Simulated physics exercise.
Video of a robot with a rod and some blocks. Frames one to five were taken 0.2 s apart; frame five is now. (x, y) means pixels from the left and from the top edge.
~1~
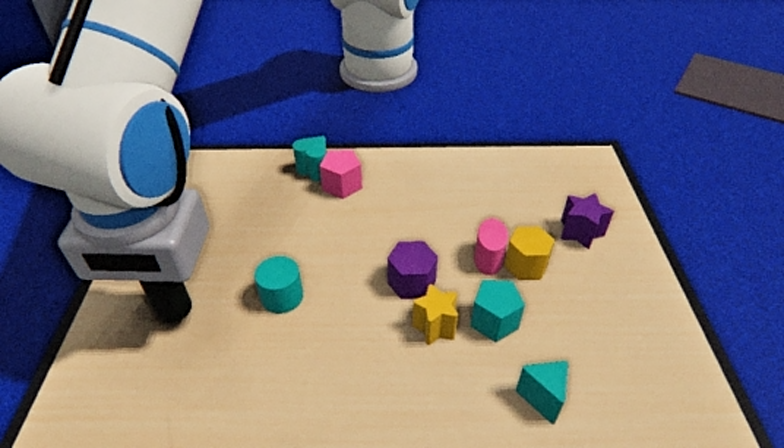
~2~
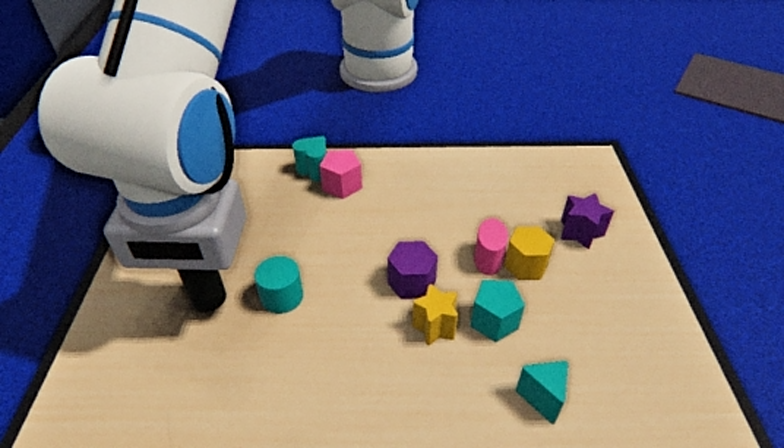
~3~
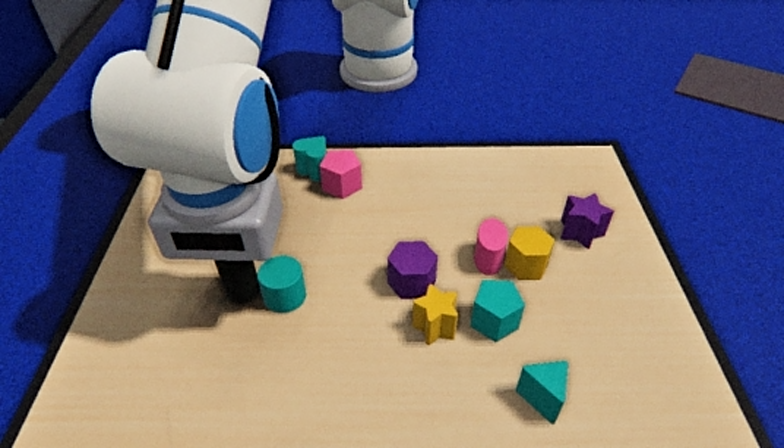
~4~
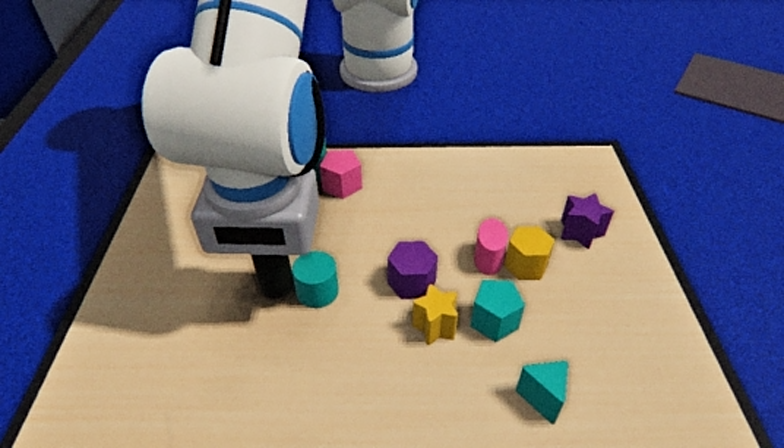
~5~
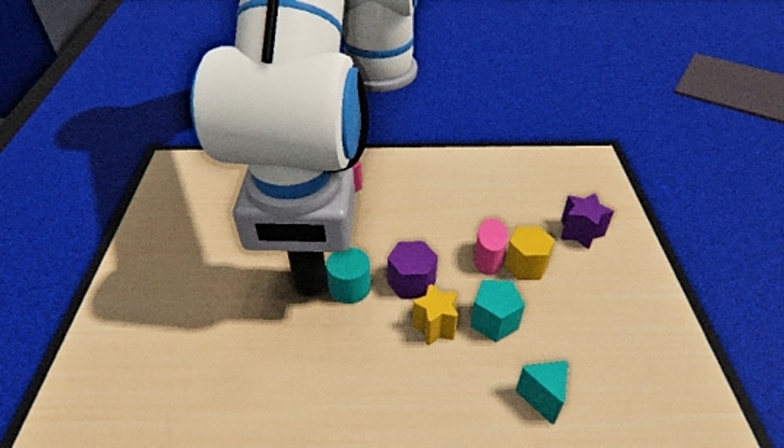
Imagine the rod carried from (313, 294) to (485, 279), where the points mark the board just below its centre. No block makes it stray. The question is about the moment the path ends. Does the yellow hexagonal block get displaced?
It seems so.
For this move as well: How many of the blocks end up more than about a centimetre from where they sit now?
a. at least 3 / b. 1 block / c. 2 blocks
I choose a.
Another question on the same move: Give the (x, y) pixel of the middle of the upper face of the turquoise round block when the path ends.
The top centre is at (438, 230).
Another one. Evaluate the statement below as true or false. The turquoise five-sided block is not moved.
Answer: True.
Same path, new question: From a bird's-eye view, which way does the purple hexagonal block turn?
I'd predict that, seen from above, the purple hexagonal block rotates clockwise.
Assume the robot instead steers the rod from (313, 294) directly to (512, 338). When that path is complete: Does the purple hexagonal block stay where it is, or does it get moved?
Once the rod is done, the purple hexagonal block is in a new spot.
What follows on the original path. One third of the way, rod (371, 278); turquoise round block (404, 249); purple hexagonal block (448, 250), turned 35° clockwise.
Two thirds of the way, rod (429, 273); turquoise round block (437, 232); purple hexagonal block (481, 238), turned 115° clockwise; pink oval block (518, 230), turned 55° anticlockwise; yellow hexagonal block (560, 237), turned 40° clockwise.
At the end, rod (487, 268); turquoise round block (438, 230); purple hexagonal block (495, 227), turned 70° clockwise; pink oval block (530, 219); turquoise five-sided block still; yellow hexagonal block (564, 238), turned 40° clockwise.
